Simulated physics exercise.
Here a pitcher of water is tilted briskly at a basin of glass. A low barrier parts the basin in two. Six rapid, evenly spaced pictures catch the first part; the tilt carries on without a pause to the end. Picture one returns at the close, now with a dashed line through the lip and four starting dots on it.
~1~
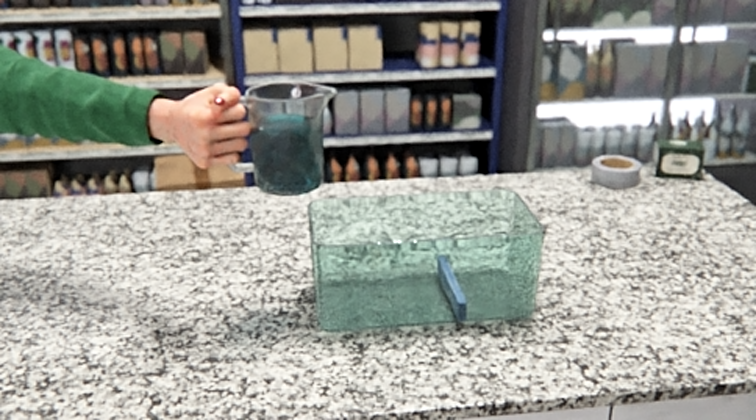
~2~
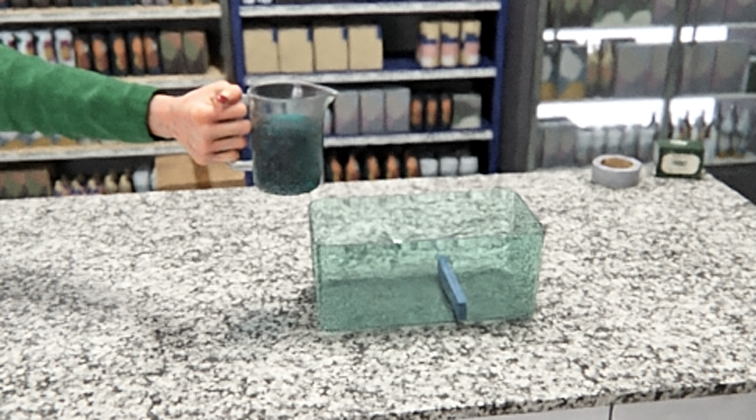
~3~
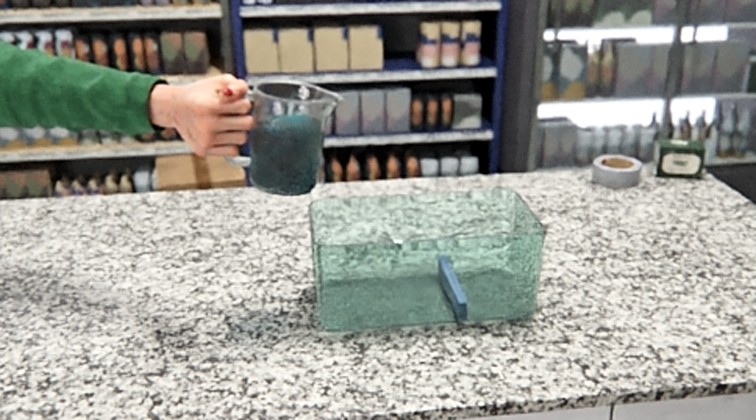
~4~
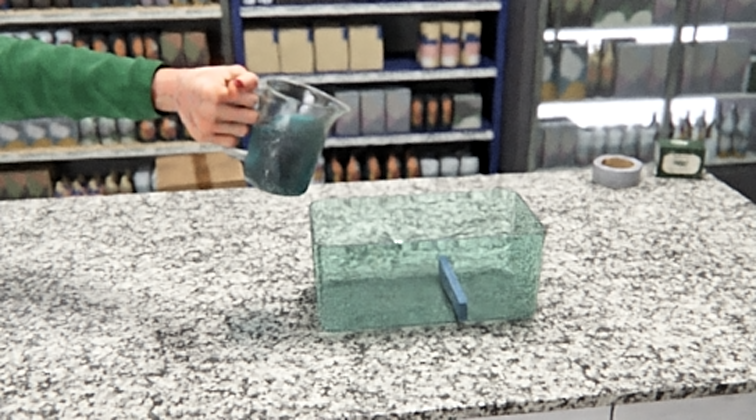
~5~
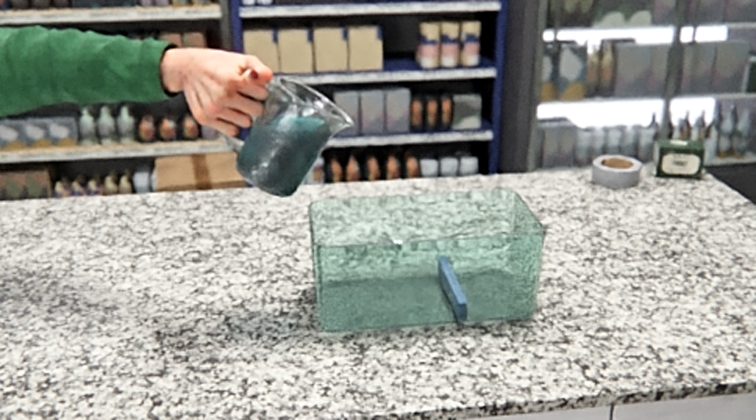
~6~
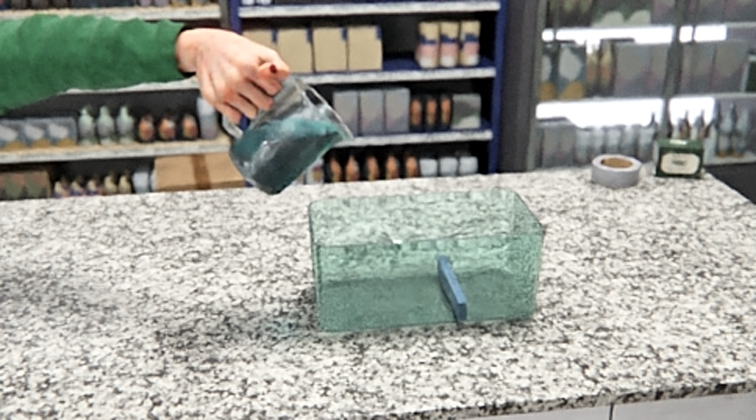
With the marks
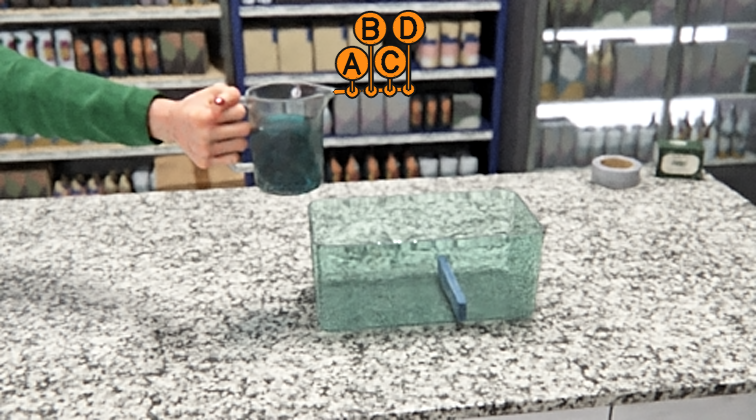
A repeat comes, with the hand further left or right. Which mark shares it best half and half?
Best: D.
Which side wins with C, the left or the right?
More ends on the left.
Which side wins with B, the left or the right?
The left one.
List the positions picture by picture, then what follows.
The first picture shows upright, lip at (335, 91); basin from (318, 329) to (534, 313); top of the wall at (451, 277); nothing has left yet.
The second picture shows tipped about 2°, lip at (337, 93); nothing has left yet.
The third picture shows tipped about 9°, lip at (342, 99); nothing has left yet.
The fourth picture shows tipped about 19°, lip at (348, 109); nothing has left yet.
The fifth picture shows tipped about 32°, lip at (353, 123); nothing has left yet.
The sixth picture shows tipped about 46°, lip at (354, 139); nothing has left yet.
In orange, A at (352, 91); B at (371, 90); C at (389, 89); D at (408, 89).
With A, about 85 % ends left of the wall and 14 % right of it.
With B, about 85 % ends left of the wall and 13 % right of it; 3 % is lost outside.
With C, about 89 % ends left of the wall and 8 % right of it; 3 % is lost outside.
With D, about 50 % ends left of the wall and 49 % right of it.
